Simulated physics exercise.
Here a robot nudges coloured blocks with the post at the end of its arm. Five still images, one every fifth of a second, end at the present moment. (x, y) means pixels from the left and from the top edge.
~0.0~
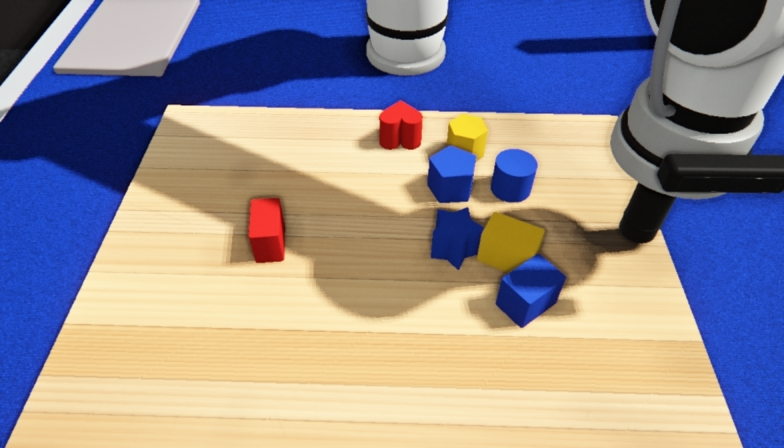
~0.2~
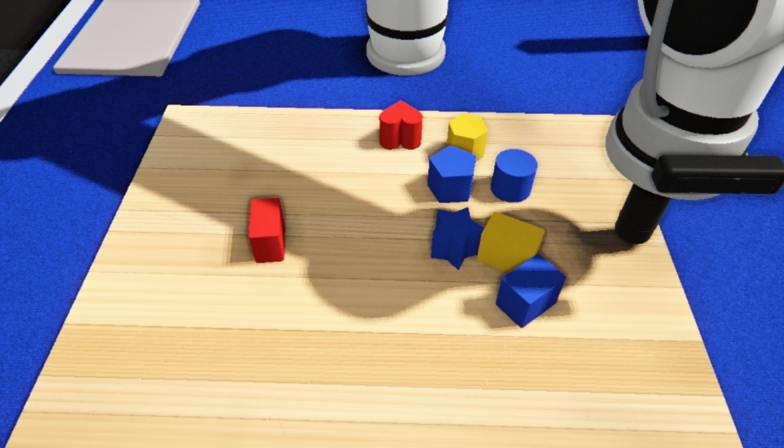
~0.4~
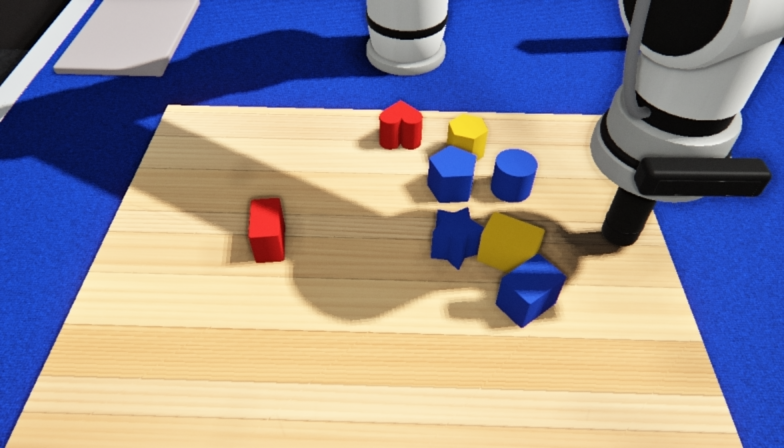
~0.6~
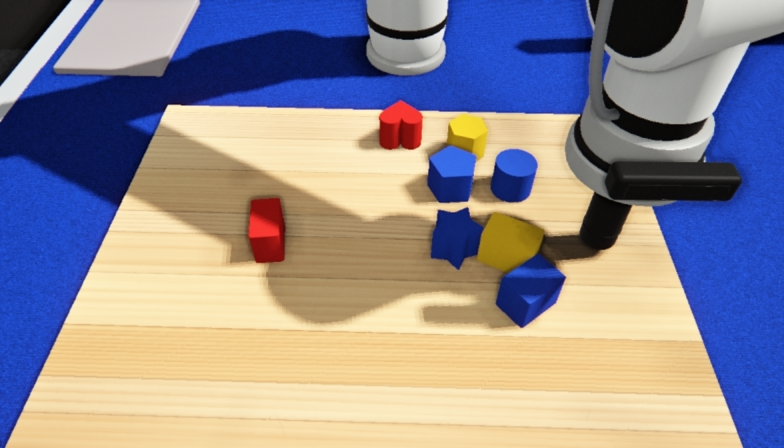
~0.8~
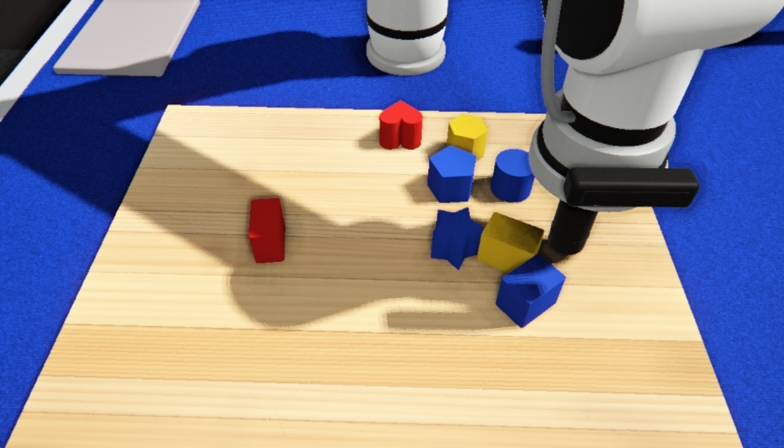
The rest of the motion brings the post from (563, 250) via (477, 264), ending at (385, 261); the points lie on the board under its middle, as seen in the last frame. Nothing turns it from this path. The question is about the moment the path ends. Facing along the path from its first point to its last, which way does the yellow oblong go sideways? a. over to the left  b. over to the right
a - over to the left.
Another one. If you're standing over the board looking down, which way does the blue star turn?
My answer: Clockwise.
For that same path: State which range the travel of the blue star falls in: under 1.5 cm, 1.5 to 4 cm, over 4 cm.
It goes a long way, over 4 cm.
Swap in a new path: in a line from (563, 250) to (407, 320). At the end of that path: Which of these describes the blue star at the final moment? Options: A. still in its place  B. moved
My pick is B.
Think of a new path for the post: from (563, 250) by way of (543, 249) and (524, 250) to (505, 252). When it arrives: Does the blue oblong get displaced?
That would be a no.
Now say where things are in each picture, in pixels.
In the first frame, post's lower end (636, 231); blue star (457, 223); yellow oblong (514, 232); blue oblong (534, 278).
In the second frame, post (632, 232); blocks still.
In the third frame, post (619, 234); blocks still.
In the fourth frame, post (597, 237); blocks still.
In the fifth frame, post (566, 242); blue star (457, 223); yellow oblong (514, 232); blue oblong (534, 278).
What follows on the original path. One third of the way, post (507, 254); blue star (420, 219), turned 50° clockwise; yellow oblong (461, 242).
Two thirds of the way, post (446, 255); blue star (408, 216), turned 80° clockwise; yellow oblong (421, 256), turned 25° clockwise.
At the end, post (385, 253); blue star (390, 207), turned 120° clockwise; yellow oblong (397, 267), turned 15° anticlockwise; blue oblong still.
